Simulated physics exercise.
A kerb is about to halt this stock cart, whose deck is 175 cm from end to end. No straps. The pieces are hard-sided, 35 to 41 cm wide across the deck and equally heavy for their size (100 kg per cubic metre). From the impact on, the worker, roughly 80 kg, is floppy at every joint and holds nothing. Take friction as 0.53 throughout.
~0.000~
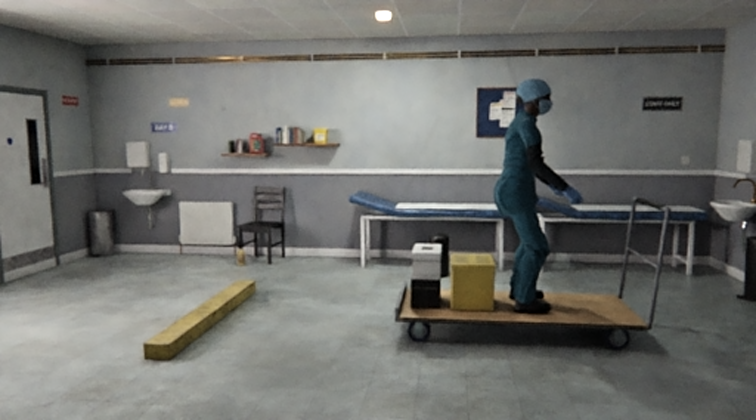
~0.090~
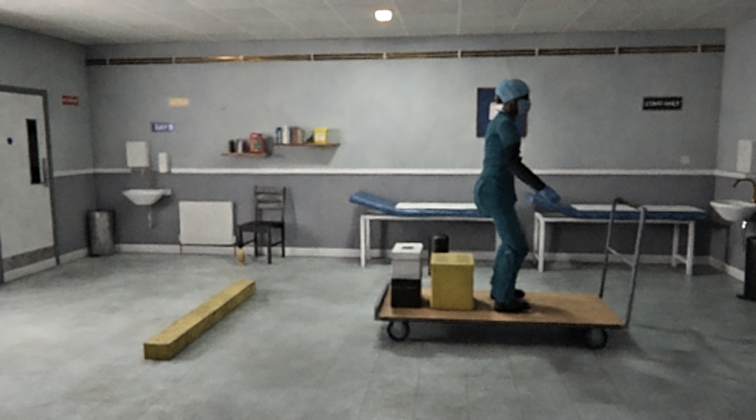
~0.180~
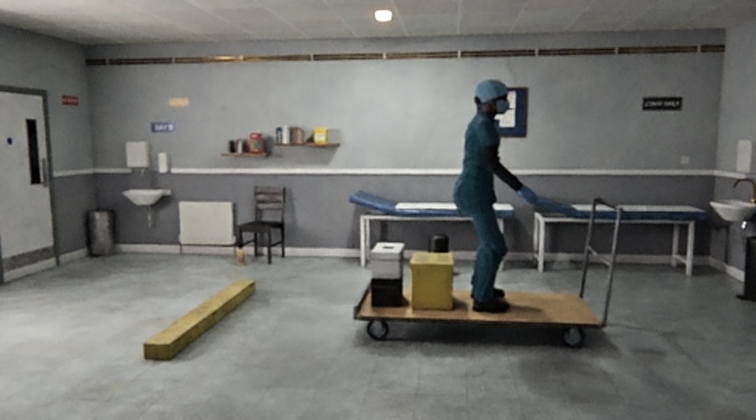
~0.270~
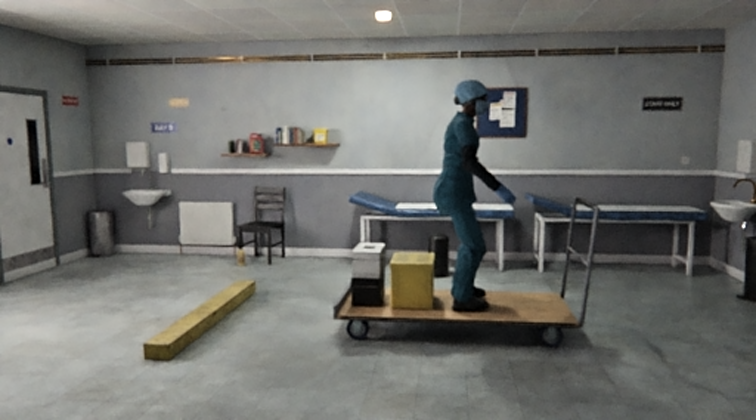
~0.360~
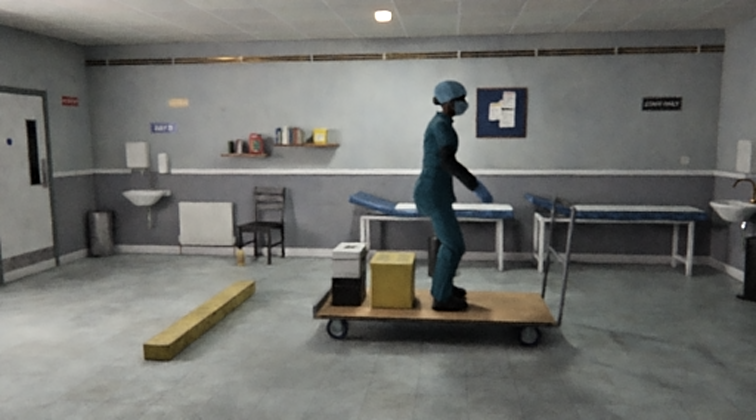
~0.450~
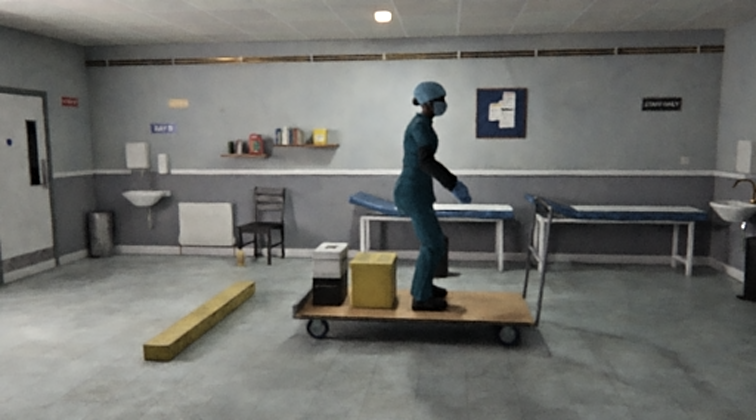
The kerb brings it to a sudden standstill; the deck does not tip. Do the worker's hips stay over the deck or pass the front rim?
The worker's hips end beyond the front rim.
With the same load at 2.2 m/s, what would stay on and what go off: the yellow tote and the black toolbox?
In that case yellow on, black on.
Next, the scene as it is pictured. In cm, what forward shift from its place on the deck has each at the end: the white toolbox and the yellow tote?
Forward: White 65, yellow 10.
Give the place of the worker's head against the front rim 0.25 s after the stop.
Some 60 cm behind it.
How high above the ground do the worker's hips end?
Some 25 cm up.
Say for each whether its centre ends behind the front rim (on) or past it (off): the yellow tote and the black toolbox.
In the end: Yellow on, black on.
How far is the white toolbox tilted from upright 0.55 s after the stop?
It is tilted some 90°.
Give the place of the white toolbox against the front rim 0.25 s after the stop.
About 10 cm past the rim.
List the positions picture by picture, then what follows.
The first picture shows hips (515, 194), yellow tote (472, 282), rim corner (397, 317); 160 cm still to roll.
The second picture shows hips (495, 193), yellow tote (452, 281), rim corner (376, 316); 144 cm still to roll.
The third picture shows hips (474, 193), yellow tote (432, 280), rim corner (355, 315); 129 cm still to roll.
The fourth picture shows hips (454, 193), yellow tote (413, 280), rim corner (335, 315); 113 cm still to roll.
The fifth picture shows hips (434, 193), yellow tote (394, 280), rim corner (314, 314); 98 cm still to roll.
The sixth picture shows hips (414, 194), yellow tote (374, 280), rim corner (294, 314); 82 cm still to roll. Speed about 1.7 m/s.
Impact comes at 0.93 s.
After 1.48 s the worker's hips are 10 cm behind the rim, near (220, 251) in the last picture's view.
After 1.93 s the worker's hips are 2 cm past the rim, near (206, 258) in the last picture's view.
Final state at 3.3 s, past the rim, white toolbox and the worker's hips; behind it, black toolbox and yellow tote.
